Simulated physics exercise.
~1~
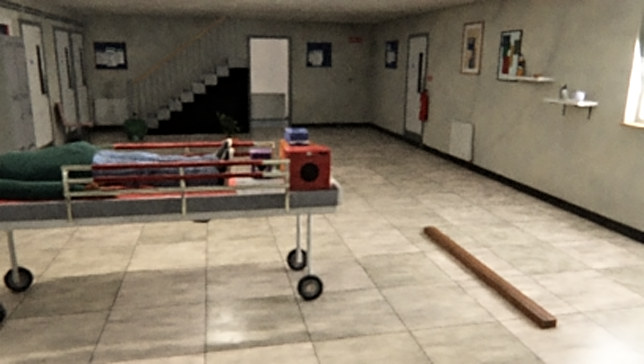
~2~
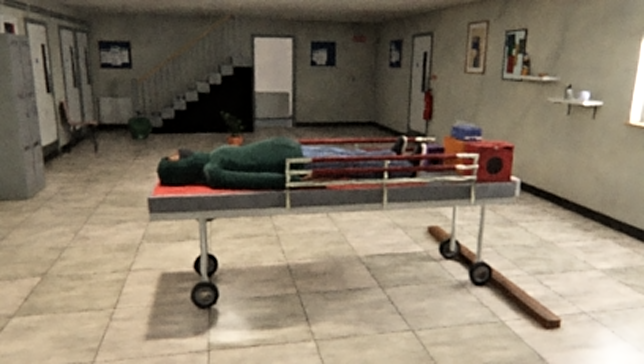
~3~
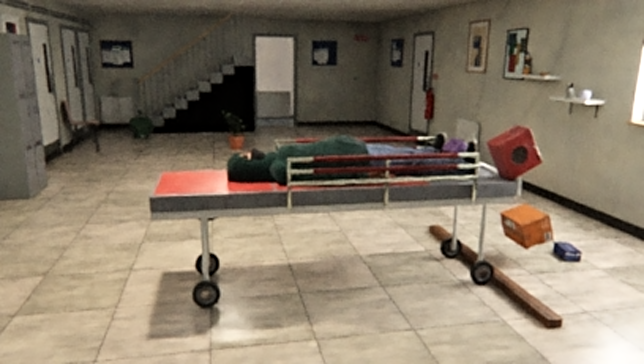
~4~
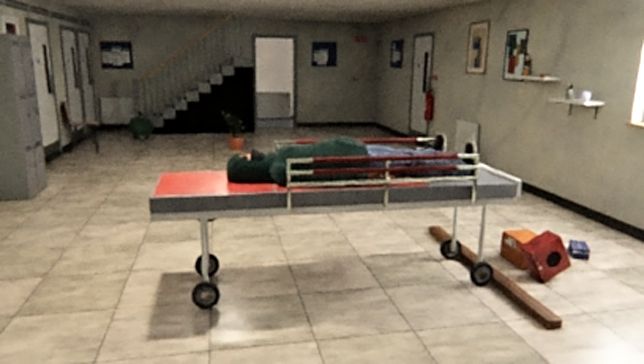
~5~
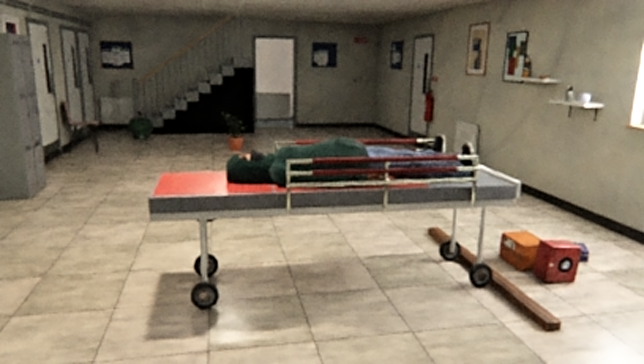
In a grey-walled hall with a tiled floor and a staircase at the back, a slightly swaying view looks side-on at a wheeled trolley. A person in dark green lies on its red surface, with a red box, an orange bag, a small blue box and a purple item near the right end. The trolley rolls right and halts at a brown sill on the floor. The person slides feet-first to the right and stops short of the end. The red, orange and blue things pitch off and land beyond the sill, while the purple item tips over and stays aboard.
